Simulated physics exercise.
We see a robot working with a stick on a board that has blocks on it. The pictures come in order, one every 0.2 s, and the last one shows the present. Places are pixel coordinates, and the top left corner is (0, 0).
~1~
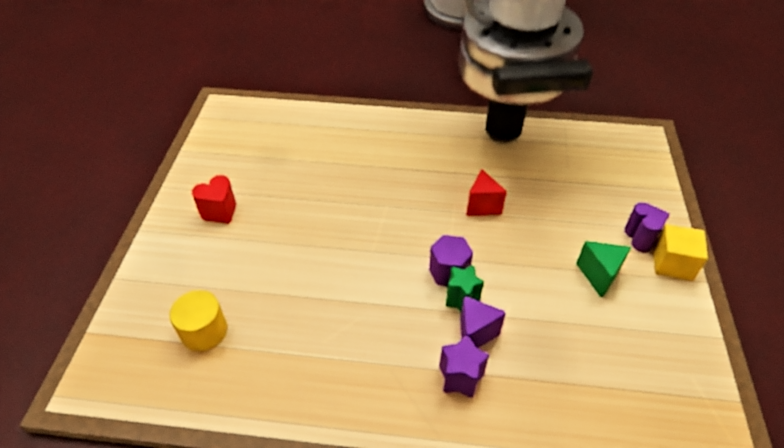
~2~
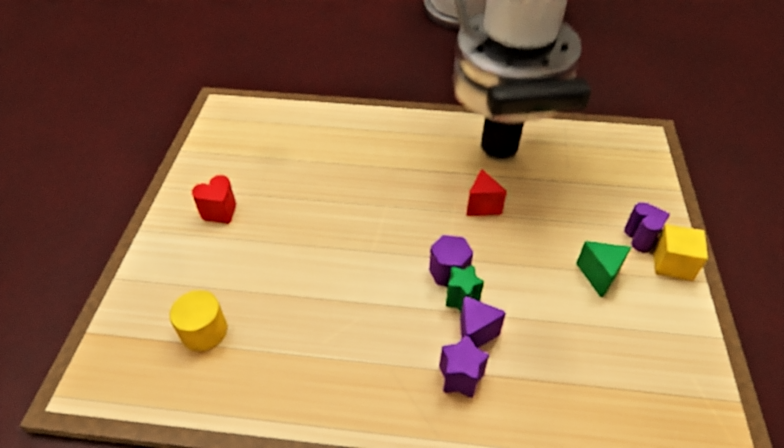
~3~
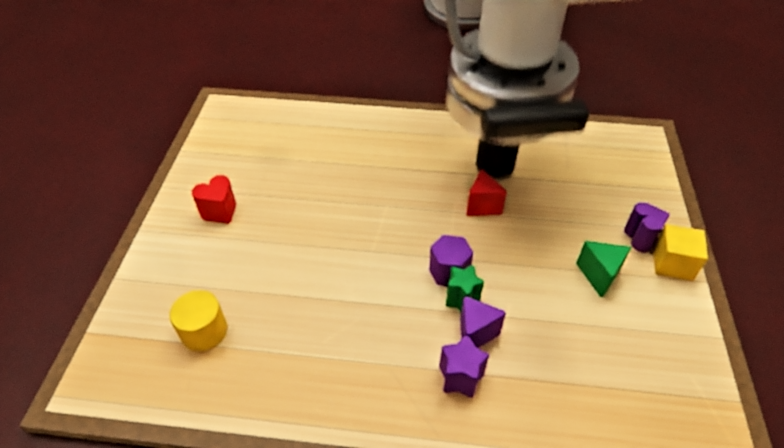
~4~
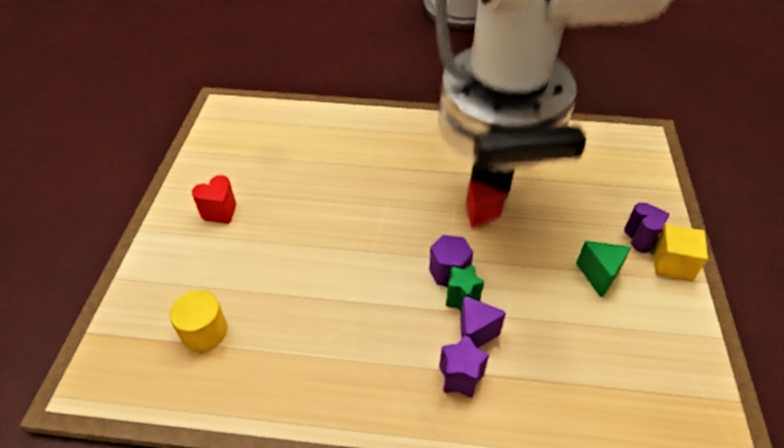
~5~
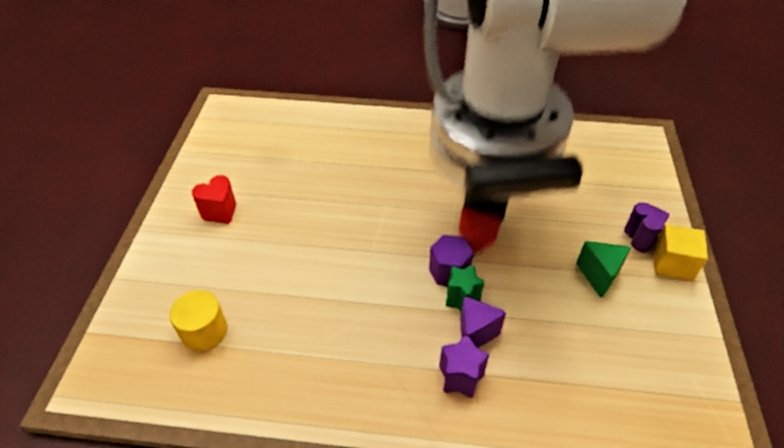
On a wooden board with coloured blocks, a robot arm lowers its black stick and pushes the red triangle toward the viewer.
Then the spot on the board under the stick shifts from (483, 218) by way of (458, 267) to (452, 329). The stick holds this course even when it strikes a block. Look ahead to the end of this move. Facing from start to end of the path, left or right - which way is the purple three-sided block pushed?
Over to the left.
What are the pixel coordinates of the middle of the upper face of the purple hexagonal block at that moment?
Final place: (401, 284).
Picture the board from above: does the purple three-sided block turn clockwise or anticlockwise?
Looking down, my answer is that the purple three-sided block rotates anticlockwise.
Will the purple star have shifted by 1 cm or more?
Yes, it checks out.
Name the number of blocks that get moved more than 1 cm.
Expect three or more.
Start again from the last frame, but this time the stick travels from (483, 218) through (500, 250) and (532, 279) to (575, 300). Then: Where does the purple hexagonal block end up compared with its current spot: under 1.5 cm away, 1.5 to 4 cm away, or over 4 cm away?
My answer is that it shifts under 1.5 cm.
On the path given first. One third of the way, stick (467, 245); purple hexagonal block (431, 268); green star (461, 287), turned 45° anticlockwise; red three-sided block (461, 254).
Two thirds of the way, stick (452, 281); purple hexagonal block (404, 282), turned 70° clockwise; green star (451, 320), turned 100° anticlockwise; red three-sided block (441, 293); purple three-sided block (490, 329), turned 45° anticlockwise.
At the end, stick (452, 323); purple hexagonal block (401, 284), turned 80° clockwise; purple star (473, 374), turned 20° anticlockwise; green star (441, 350), turned 150° anticlockwise; red three-sided block (420, 323), turned 35° clockwise; purple three-sided block (492, 331), turned 55° anticlockwise.
